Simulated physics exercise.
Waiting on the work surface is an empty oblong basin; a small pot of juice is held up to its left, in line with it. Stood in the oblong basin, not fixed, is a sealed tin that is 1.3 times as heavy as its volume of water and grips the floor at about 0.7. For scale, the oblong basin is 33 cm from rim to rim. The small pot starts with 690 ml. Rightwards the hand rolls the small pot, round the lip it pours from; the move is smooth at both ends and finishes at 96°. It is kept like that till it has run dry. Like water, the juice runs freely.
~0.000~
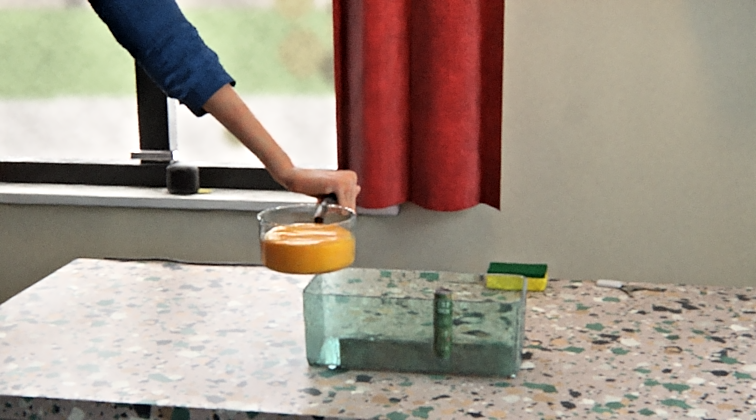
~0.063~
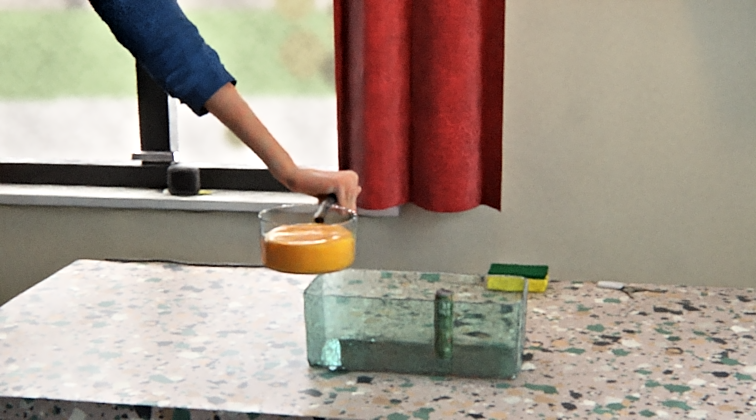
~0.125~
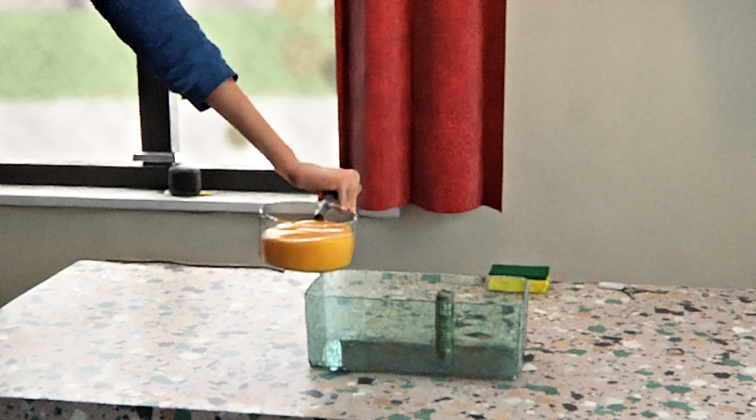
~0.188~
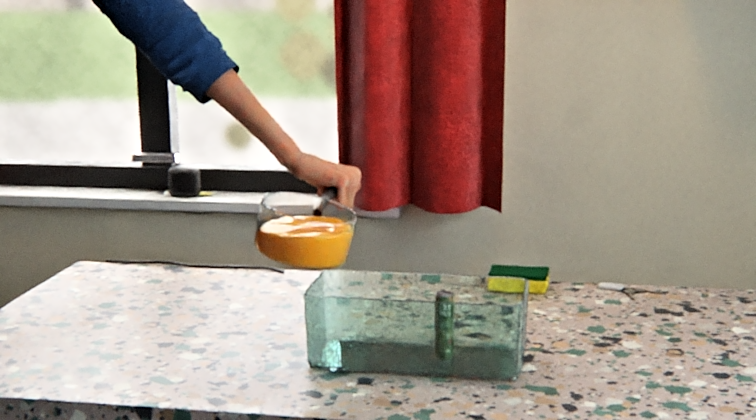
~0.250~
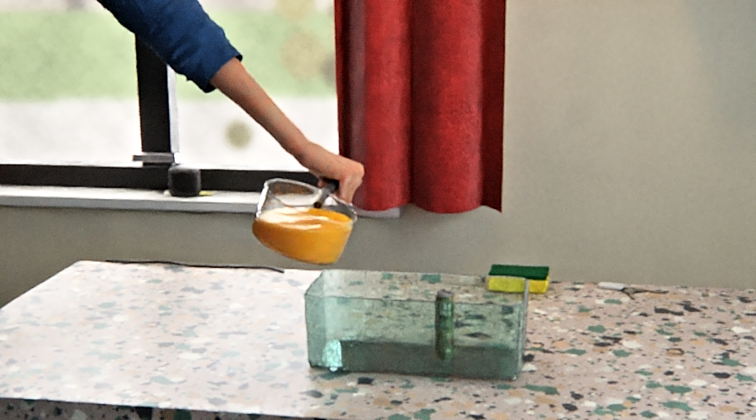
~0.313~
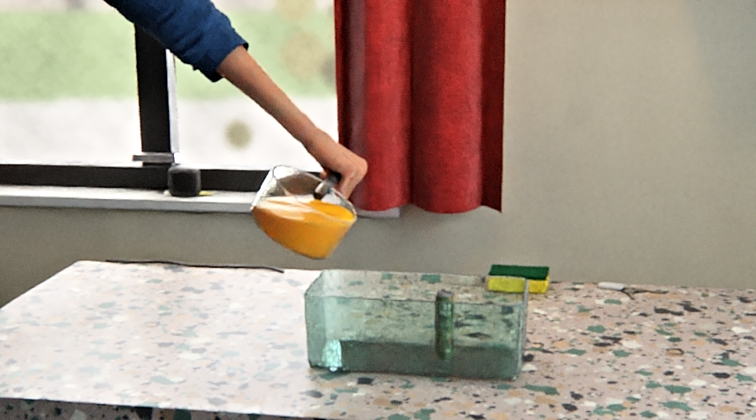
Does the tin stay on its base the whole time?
No, it tips over.
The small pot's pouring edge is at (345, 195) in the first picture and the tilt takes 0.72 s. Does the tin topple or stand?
Result: Tin tipped over.
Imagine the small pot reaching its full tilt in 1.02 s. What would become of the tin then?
In that case the tin stays vertical.
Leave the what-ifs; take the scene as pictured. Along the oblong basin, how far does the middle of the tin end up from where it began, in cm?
It finishes around 6.5 cm from where it began.
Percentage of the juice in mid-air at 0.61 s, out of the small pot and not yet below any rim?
Close to 46 per cent, I'd say.
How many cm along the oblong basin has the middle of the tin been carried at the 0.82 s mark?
It has moved some 1 cm.
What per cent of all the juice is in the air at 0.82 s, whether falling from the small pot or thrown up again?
Near 14 percent.
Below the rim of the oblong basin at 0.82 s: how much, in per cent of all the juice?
That comes to about 74 percent.
Then, 0.61 s in, the tilt is 84° and 47 per cent is still to pour; the tin stands where it began.
Then, 0.82 s in, the tilt is 96° and 11 per cent is still to pour; the tin leans 16°.
Then, 1.05 s in, the tilt is 96° and 2 per cent is still to pour; the tin lies on its side.
Then, 1.29 s in, the tilt is 96° and 1 per cent is still to pour; the tin lies on its side.
Finally, the tin lies on its side.
